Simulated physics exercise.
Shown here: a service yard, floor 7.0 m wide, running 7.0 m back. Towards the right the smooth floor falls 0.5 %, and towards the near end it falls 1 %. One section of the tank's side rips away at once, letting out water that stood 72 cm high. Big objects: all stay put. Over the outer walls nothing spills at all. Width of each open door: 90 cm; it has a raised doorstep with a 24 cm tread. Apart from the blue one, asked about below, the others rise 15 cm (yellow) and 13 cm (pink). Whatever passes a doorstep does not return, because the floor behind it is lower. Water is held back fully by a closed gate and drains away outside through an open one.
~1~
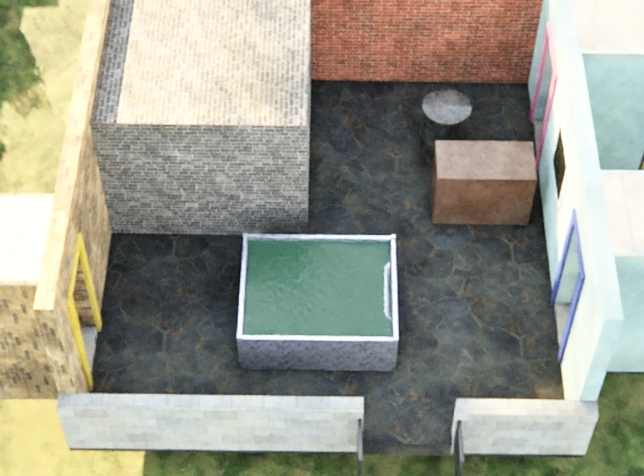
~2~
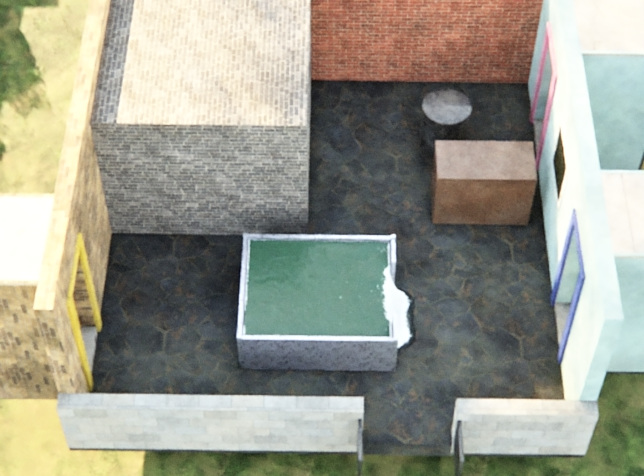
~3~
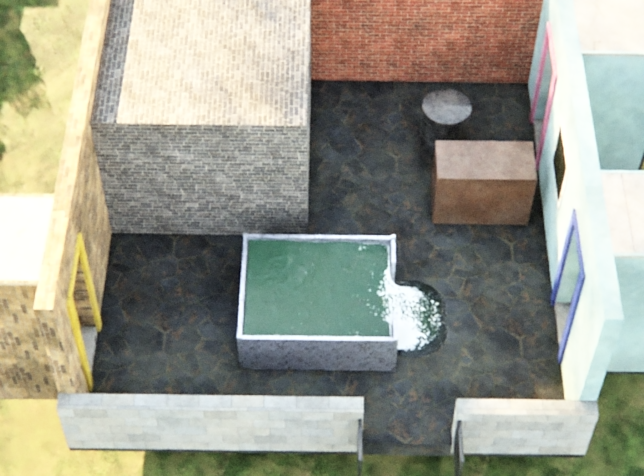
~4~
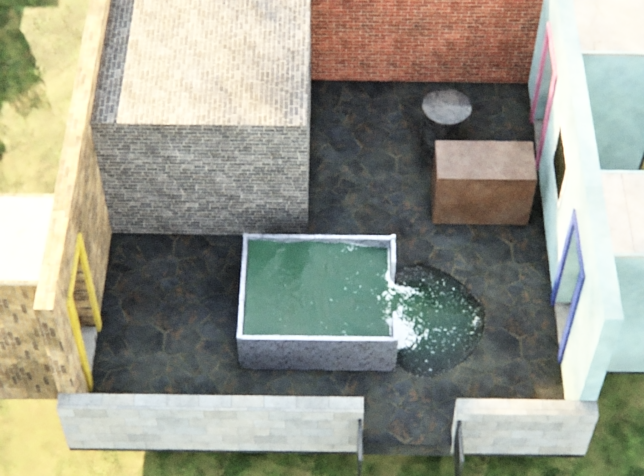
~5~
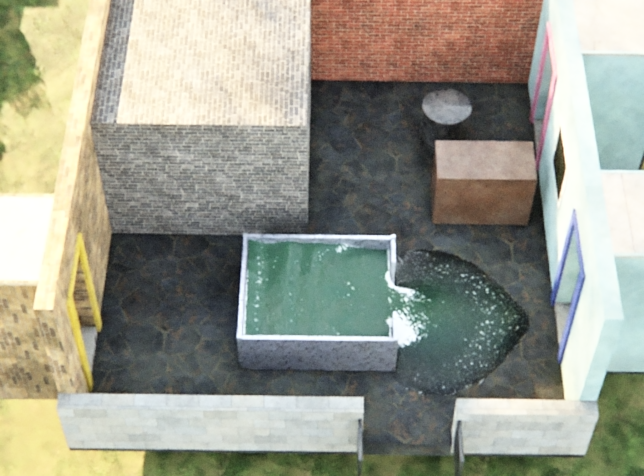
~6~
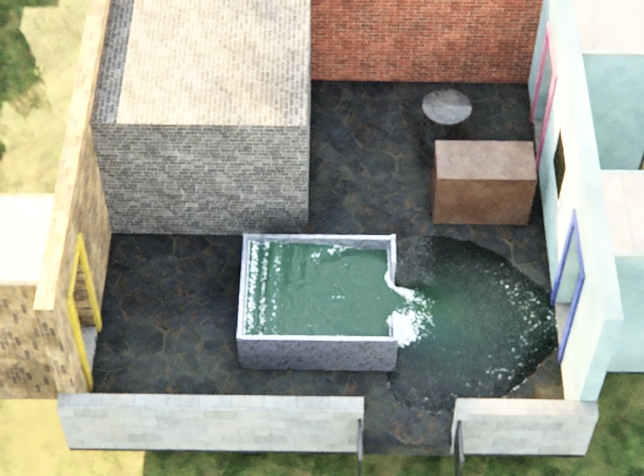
The video shows a walled yard with a rectangular tank of green water; the tank's right side breaks open, and foaming water pours out, spreading across the dark stone floor in a widening pool that reaches the blue-framed door.
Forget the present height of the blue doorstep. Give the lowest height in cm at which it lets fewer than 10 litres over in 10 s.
Roughly 31 cm.
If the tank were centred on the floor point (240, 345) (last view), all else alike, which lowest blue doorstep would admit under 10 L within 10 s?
A height near 23 cm.
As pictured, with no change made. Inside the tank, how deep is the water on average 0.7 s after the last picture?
About 50 centimetres.
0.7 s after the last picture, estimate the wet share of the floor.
About 25 per cent.
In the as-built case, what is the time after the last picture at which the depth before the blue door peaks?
1.4 s.
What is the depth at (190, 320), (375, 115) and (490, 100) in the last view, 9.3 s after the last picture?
First 5, then 2, then 4 cm.
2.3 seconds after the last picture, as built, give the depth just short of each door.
In cm - yellow: 0, pink: 6, blue: 26.
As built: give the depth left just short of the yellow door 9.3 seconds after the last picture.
About 6.5 centimetres.
Then, 0.7 s after the last picture water covers 25 % of the floor, deepest (38 cm) near (559, 431); 23 cm at the blue door, 66 litres in over its 12 cm doorstep.
Then, 2.3 s after the last picture water covers 35 % of the floor, deepest (26 cm) near (545, 308); 26 cm at the blue door, 248 litres in over its 12 cm doorstep.
Then, 9.3 s after the last picture water covers 95 % of the floor, deepest (14 cm) near (547, 431); 12 cm at the blue door, 380 litres in over its 12 cm doorstep.
At the blue door as built, the water peaked near 32 cm, 1.3 s after the last picture.
With a doorstep of 26 cm, 40 litres would have come in within the 10 s; with 35.5 cm, 1 litre. So under 10 litres takes about 31 cm.
